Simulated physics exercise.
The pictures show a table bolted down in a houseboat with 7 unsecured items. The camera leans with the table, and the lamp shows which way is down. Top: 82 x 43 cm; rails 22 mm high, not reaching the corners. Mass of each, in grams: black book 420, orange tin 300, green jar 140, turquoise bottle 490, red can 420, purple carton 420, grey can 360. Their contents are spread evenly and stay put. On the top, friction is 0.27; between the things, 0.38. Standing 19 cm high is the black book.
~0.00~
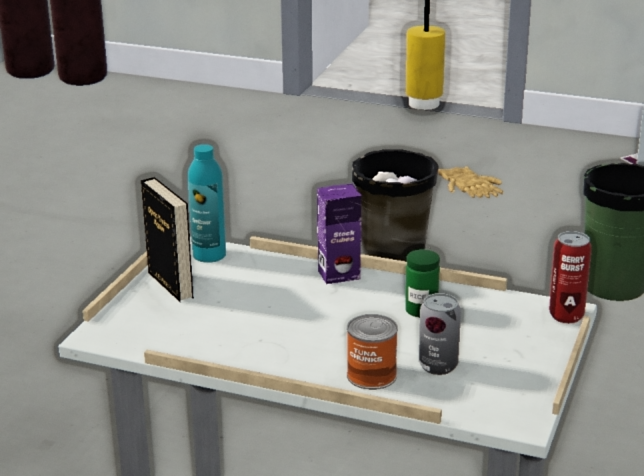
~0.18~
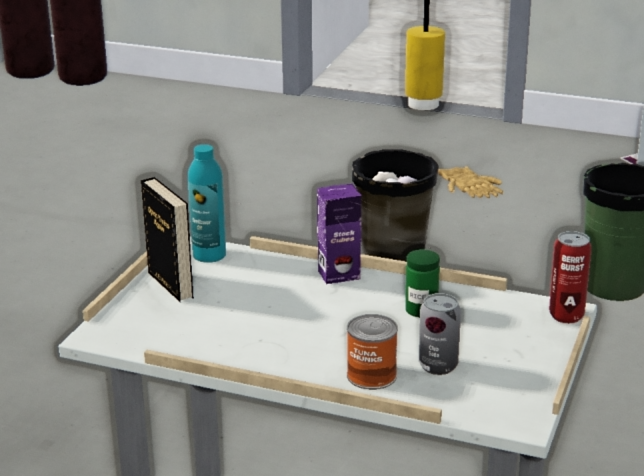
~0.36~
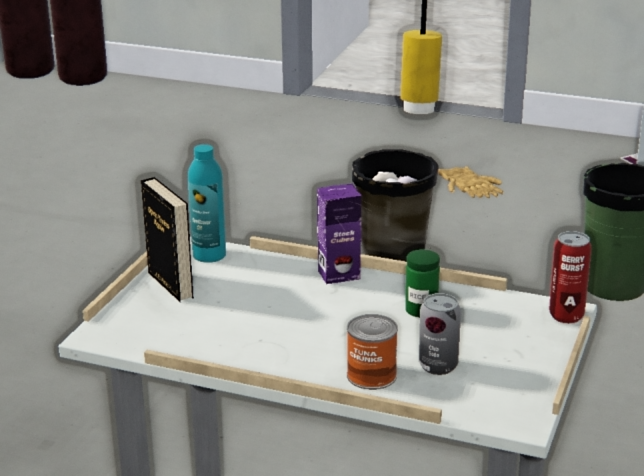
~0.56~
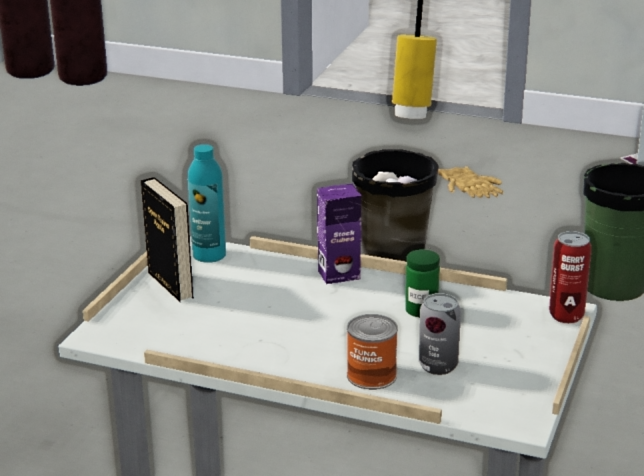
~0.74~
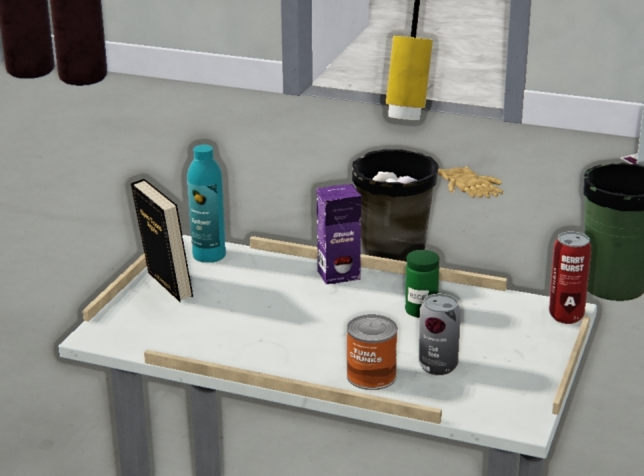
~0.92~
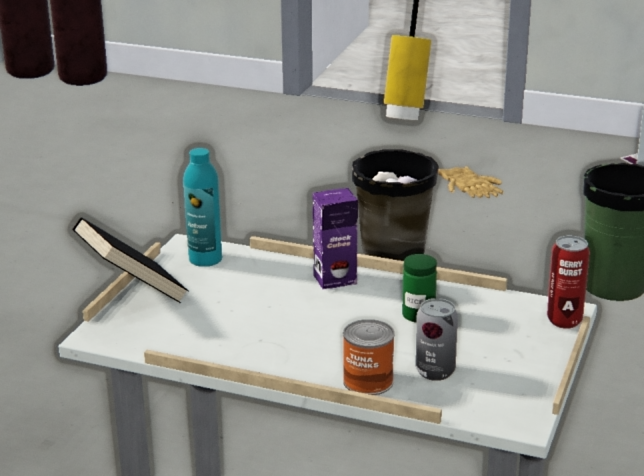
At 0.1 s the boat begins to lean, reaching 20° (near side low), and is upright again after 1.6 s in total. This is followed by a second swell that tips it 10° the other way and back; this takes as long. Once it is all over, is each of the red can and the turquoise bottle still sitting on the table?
Red can: Yes, turquoise bottle: Yes.
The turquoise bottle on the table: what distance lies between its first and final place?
It ends up around 14 cm from its start.
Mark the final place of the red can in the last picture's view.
Around (554, 317).
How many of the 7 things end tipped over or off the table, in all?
Tally: 1.
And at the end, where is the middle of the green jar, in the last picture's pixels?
It finishes around (399, 322).
By 1.12 s, floor tilted 16°, near side down; red can 7 cm from its spot near (563, 296); turquoise bottle 7 cm from its spot near (191, 217); black book on its side.
By 1.32 s, floor tilted 9°, near side down; black book now off the table; turquoise bottle 12 cm from its spot near (178, 230); red can 12 cm from its spot near (556, 312).
By 1.62 s, boat level; turquoise bottle 14 cm from its spot near (174, 234); red can 14 cm from its spot near (554, 317); purple carton 16 cm from its spot.
When it is over (3.8 s), off the table, black book; not toppled but over 5 cm from the start, green jar, turquoise bottle, red can, purple carton and grey can; the last one within 5 cm of the start. In the last view, red can near (554, 317), turquoise bottle near (174, 234).
